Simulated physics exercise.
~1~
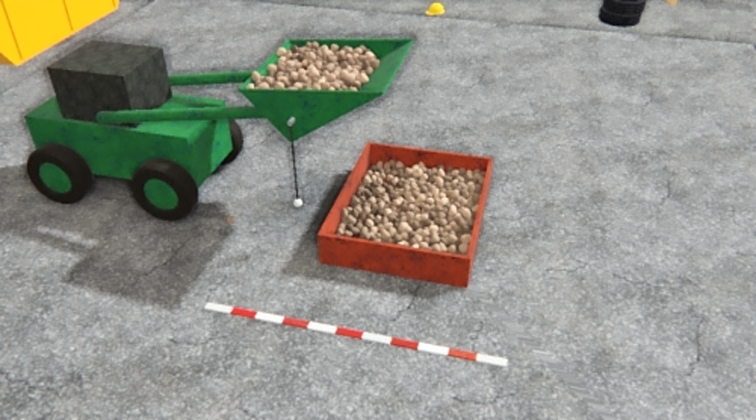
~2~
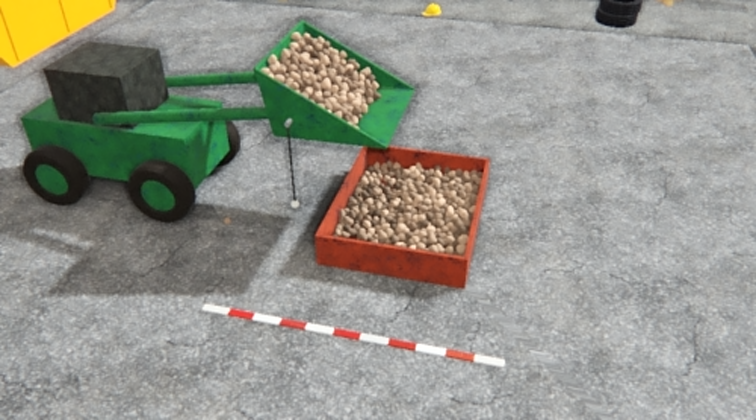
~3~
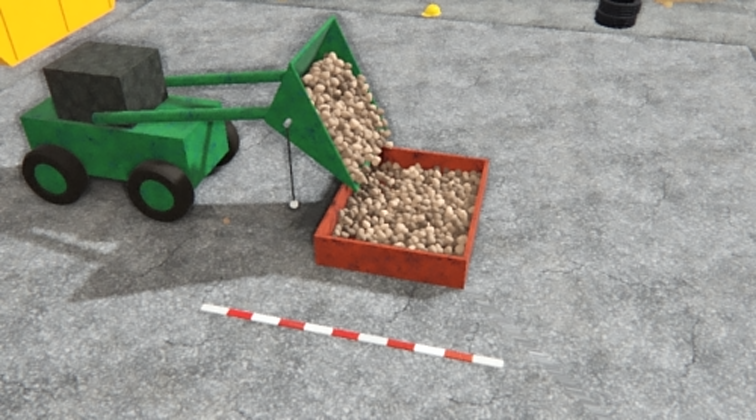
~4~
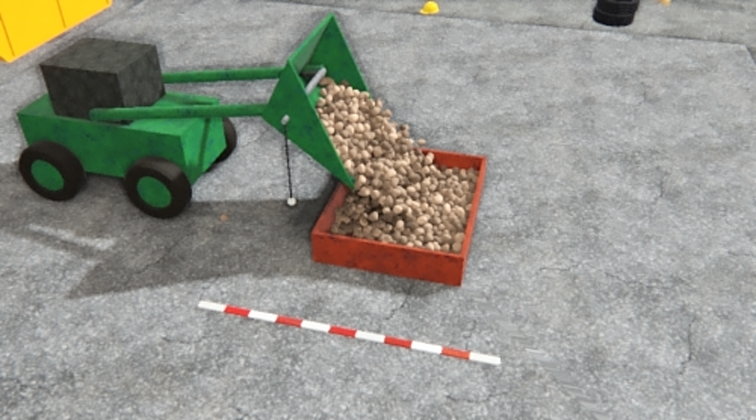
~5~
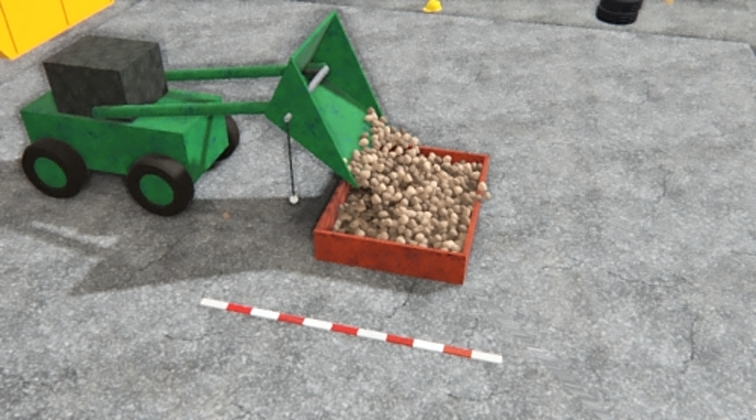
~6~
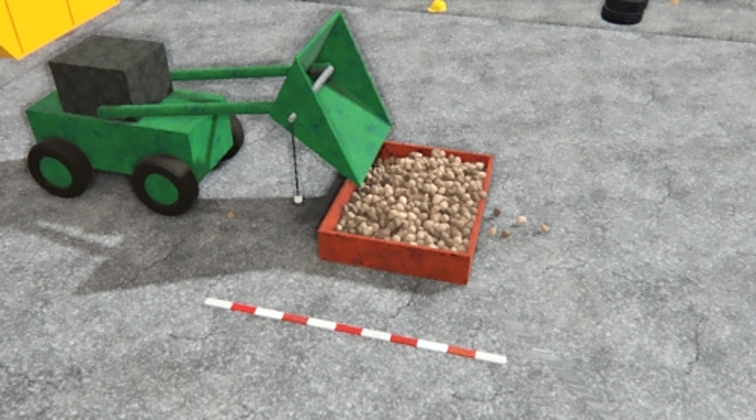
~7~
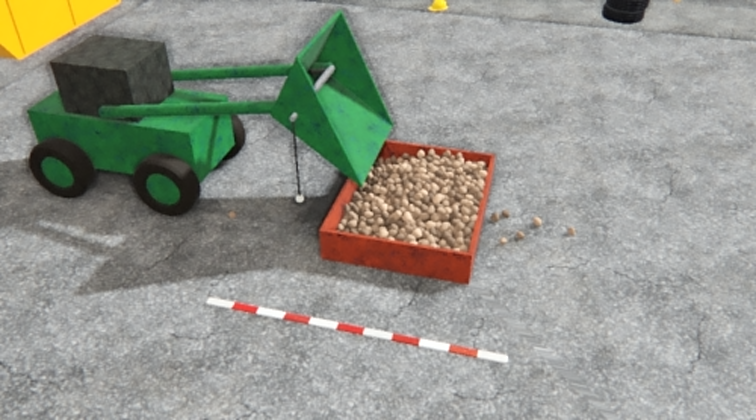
The clip shows a green wheeled loader tipping its raised bucket of rounded stones into a red bin already holding similar stones, the load sliding out to the right until the bucket is empty, the bin is heaped fuller, and a few stones lie on the grey ground beyond it.
